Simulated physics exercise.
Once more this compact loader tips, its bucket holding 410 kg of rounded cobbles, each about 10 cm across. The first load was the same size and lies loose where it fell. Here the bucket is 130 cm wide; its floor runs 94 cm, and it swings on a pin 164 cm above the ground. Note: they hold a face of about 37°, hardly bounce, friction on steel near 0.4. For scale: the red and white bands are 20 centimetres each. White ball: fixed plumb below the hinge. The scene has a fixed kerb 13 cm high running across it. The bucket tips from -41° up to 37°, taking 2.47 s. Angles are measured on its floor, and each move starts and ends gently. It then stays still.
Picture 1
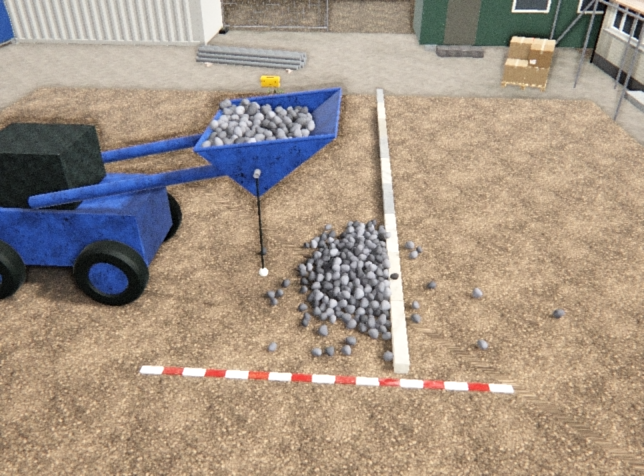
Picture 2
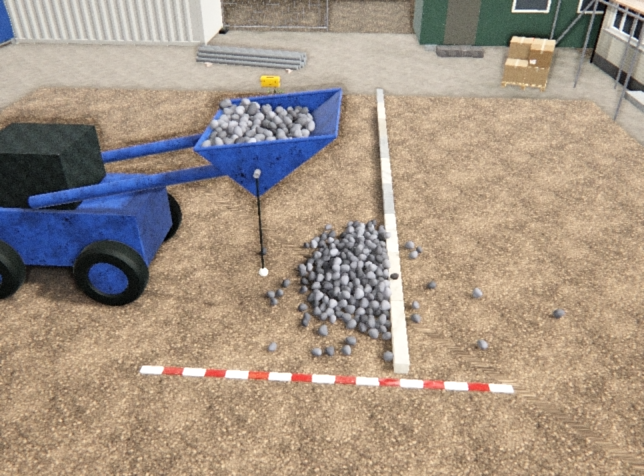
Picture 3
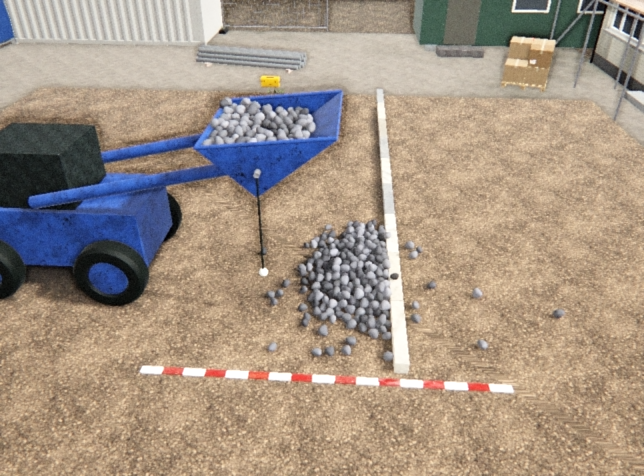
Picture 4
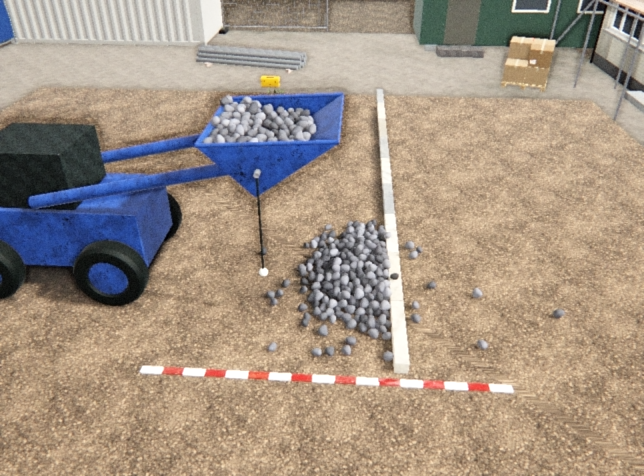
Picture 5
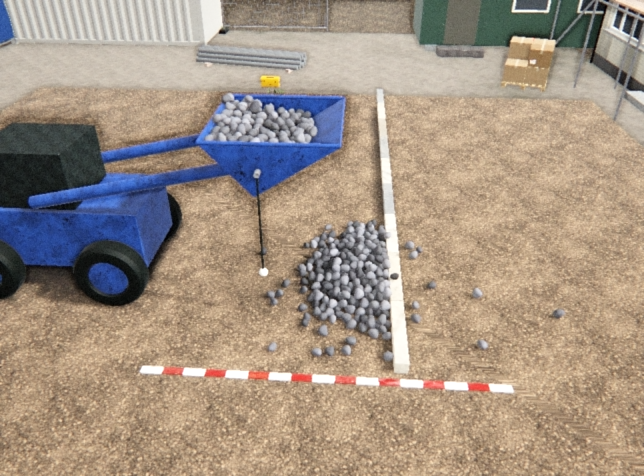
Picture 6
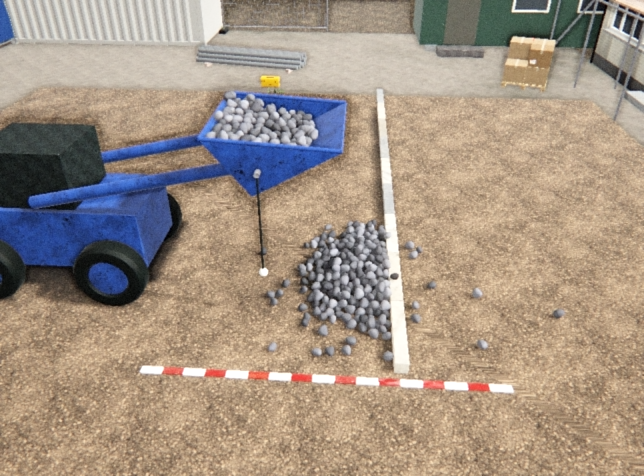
On a patch of bare brown ground, a blue loader held its bucket of grey stones beside a loose pile lying against a pale kerb, and the bucket's front edge slowly tilted slightly downward.
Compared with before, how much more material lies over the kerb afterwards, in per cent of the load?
Some 27 per cent of a load more.
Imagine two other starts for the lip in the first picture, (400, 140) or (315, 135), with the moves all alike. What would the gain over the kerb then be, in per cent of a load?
Around 95 percent, then around 5 percent.
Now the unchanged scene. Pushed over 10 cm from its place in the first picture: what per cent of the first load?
Some 15 percent, give or take.
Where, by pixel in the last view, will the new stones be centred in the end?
In the last view, somewhere near (373, 267).
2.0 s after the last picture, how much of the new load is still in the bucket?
About 20 per cent.
Then, 1.2 s after the last picture the floor is at 25°; in per cent of one load, 99 in the bucket, 97 on this side of the kerb, 3 over the kerb; the foremost stones are at (448, 284).
Then, 2.0 s after the last picture the floor is at 37°; in per cent of one load, 20 in the bucket, 174 on this side of the kerb, 5 over the kerb; the foremost stones are at (449, 278).
Then, 2.3 s after the last picture the floor is at 37°; in per cent of one load, 0 in the bucket, 182 on this side of the kerb, 17 over the kerb; the foremost stones are at (474, 286).
Then, 5.2 s after the last picture the floor is at 37°; in per cent of one load, 0 in the bucket, 169 on this side of the kerb, 30 over the kerb; the foremost stones are at (504, 284). Net gain over the kerb, 27.
